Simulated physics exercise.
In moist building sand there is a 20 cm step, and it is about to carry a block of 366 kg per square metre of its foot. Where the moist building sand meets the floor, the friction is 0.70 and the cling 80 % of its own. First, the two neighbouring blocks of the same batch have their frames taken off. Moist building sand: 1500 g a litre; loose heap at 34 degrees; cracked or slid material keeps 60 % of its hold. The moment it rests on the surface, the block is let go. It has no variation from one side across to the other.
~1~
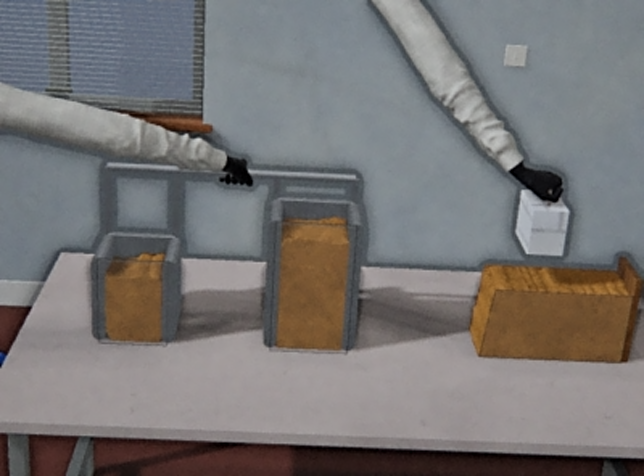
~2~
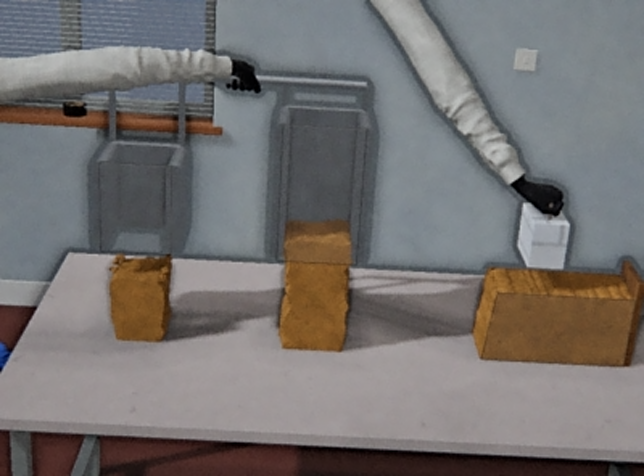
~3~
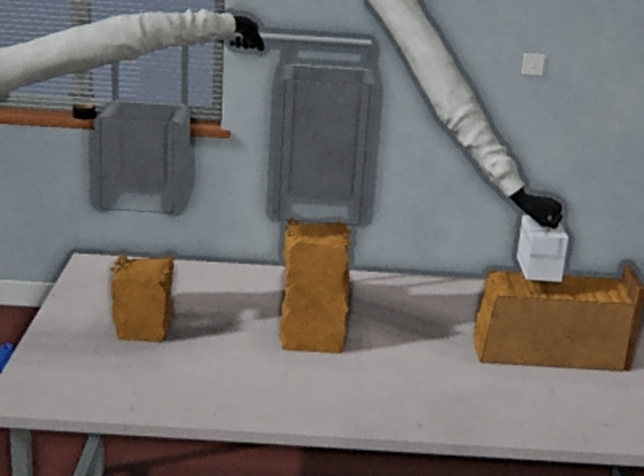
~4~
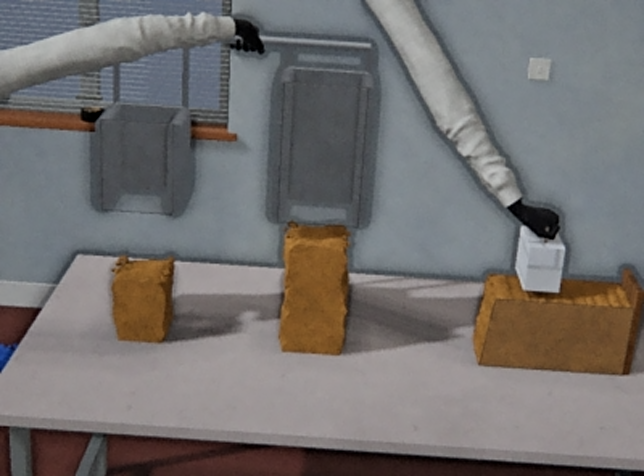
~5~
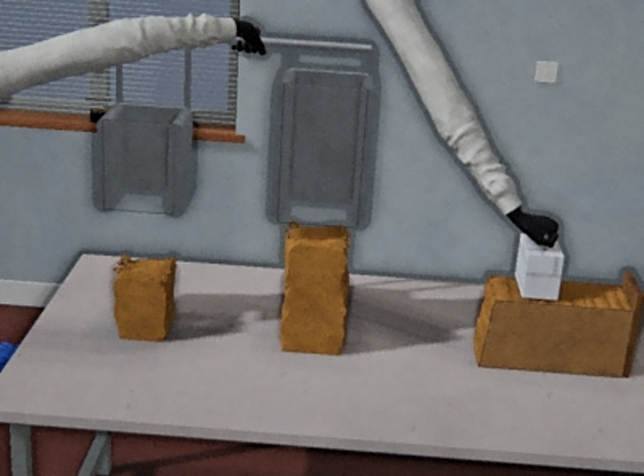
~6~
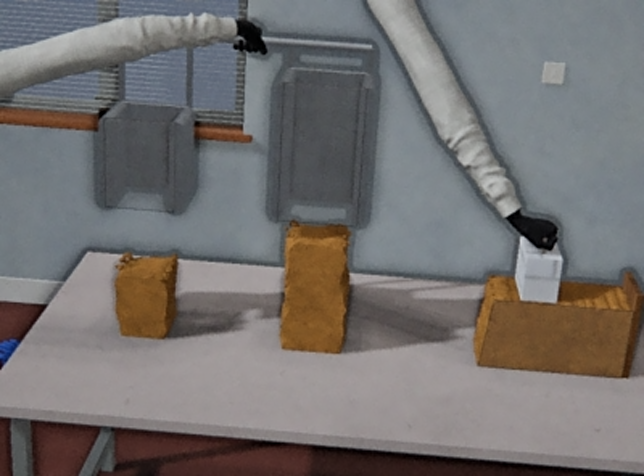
The video shows a gloved hand lifting clear molds off two upright blocks of brown sand on a table, then holding them still above, while another gloved hand lowers a small white block onto a wider sand step at right.
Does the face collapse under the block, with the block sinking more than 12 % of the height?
No. My guess is the block stays up.
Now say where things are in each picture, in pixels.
The first picture shows crest of the moist building sand at (589, 294); block heights 19 cm, 33 cm (left to right).
The second picture shows crest of the moist building sand at (591, 298); block heights 19 cm, 33 cm (left to right).
The third picture shows crest of the moist building sand at (591, 302); block heights 19 cm, 33 cm (left to right).
The fourth picture shows crest of the moist building sand at (589, 306); block heights 19 cm, 33 cm (left to right).
The fifth picture shows crest of the moist building sand at (589, 308); block heights 19 cm, 33 cm (left to right).
The sixth picture shows crest of the moist building sand at (588, 308); block heights 19 cm, 33 cm (left to right).
Last picture + 0.15 s, the block is down by 1 % of the bank's height and stands upright.
Last picture + 0.32 s, the block is down by 1 % of the bank's height and stands upright.
Last picture + 0.49 s, the block is down by 1 % of the bank's height and stands upright.
Last picture + 0.67 s, the block is down by 1 % of the bank's height and stands upright.
Last picture + 0.72 s, the block is down by 1 % of the bank's height and stands upright.
